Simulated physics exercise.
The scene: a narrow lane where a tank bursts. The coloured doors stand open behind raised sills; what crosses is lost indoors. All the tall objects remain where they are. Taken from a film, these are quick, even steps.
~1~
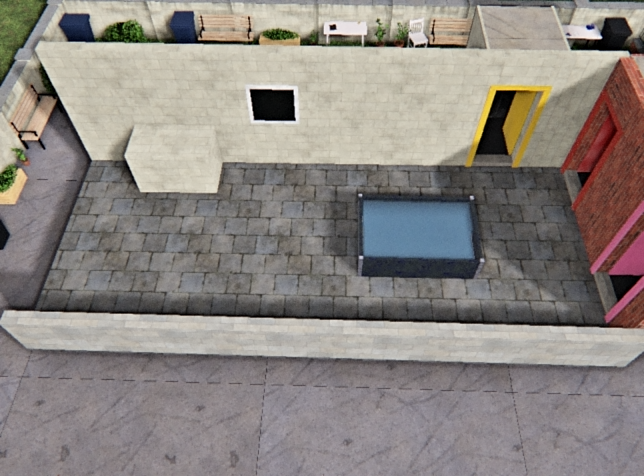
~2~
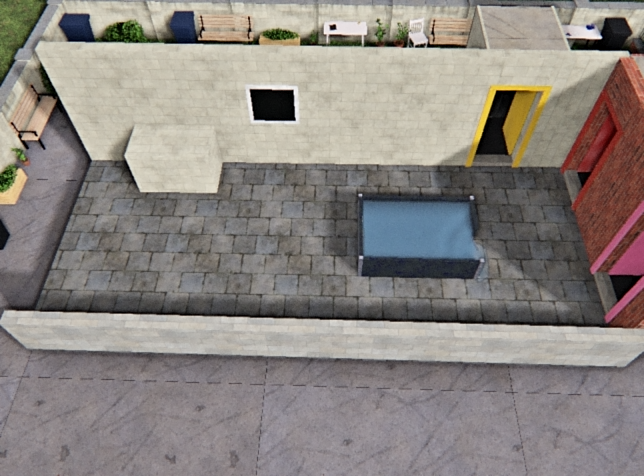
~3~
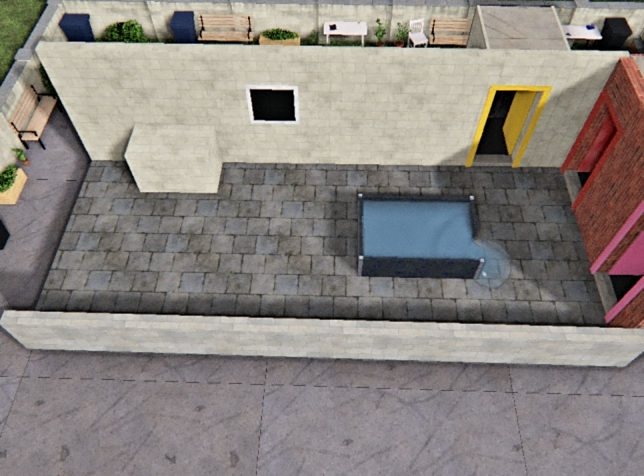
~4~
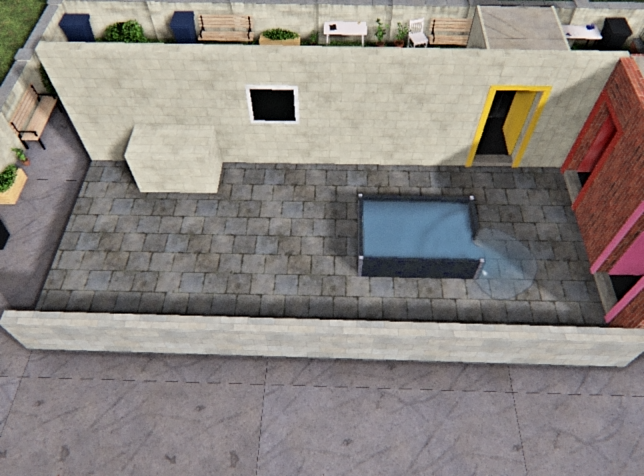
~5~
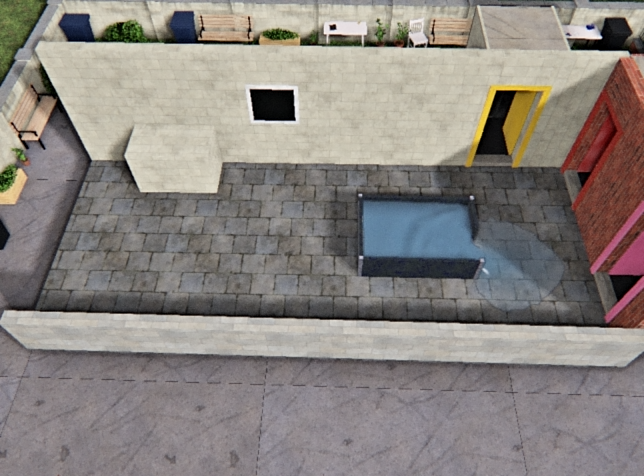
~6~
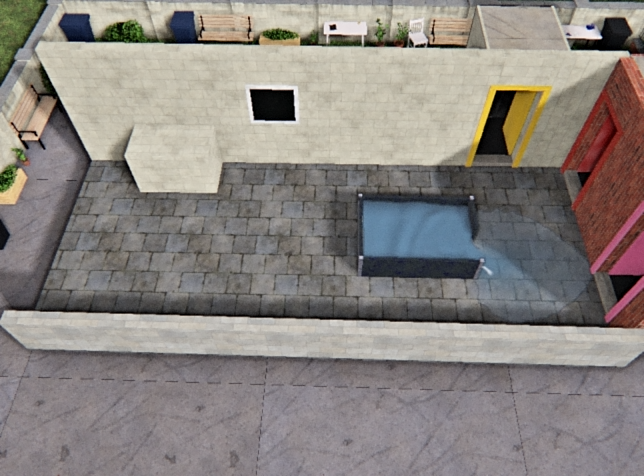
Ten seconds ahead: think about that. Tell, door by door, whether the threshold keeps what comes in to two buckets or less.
The pink door will be overrun, the red door will keep it to two buckets, the yellow door will keep it to two buckets.
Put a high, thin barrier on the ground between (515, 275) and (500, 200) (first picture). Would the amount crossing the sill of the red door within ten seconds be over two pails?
As far as I can tell, the red door keeps inside the limit.
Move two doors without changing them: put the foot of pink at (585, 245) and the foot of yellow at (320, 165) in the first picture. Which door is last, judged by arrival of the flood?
That is the one in yellow.
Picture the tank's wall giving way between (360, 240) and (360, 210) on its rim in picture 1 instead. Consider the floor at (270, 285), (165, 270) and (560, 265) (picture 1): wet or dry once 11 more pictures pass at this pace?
In the order given: Swamped, swamped and untouched.
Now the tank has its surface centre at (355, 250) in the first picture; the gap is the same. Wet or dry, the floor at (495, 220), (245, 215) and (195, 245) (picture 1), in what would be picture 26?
First one gets inundated, next one stays unwetted, last one stays unwetted.
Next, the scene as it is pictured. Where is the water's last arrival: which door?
I pick the yellow door.
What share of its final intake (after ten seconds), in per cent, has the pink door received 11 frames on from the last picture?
Roughly 35 percent.
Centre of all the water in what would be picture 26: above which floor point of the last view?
Close to (474, 250).
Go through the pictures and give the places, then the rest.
In the first picture, still water in the water tank at (418, 230).
In the second picture, the front is at (481, 277), out from the gap at (472, 257).
In the third picture, water pours out at (472, 257) and has run to (504, 252).
In the fourth picture, water pours out at (472, 257) and has run to (532, 268).
In the fifth picture, the front is at (559, 271), out from the gap at (472, 257).
In the sixth picture, water pours out at (472, 257) and has run to (585, 274).
A moment on, water covers 15 % of the floor; the pink door under two buckets in, the red door not reached, the yellow door not reached.
Next, water covers 15 % of the floor; the pink door over two buckets in, the red door wet at the sill, nothing in, the yellow door not reached.
Then, water covers 20 % of the floor; the pink door far over two buckets in, the red door wet at the sill, nothing in, the yellow door wet at the sill, nothing in.
Later, water covers 45 % of the floor; the pink door far over two buckets in, the red door wet at the sill, nothing in, the yellow door wet at the sill, nothing in.
In the end, water covers 75 % of the floor; the pink door far over two buckets in, the red door wet at the sill, nothing in, the yellow door wet at the sill, nothing in.
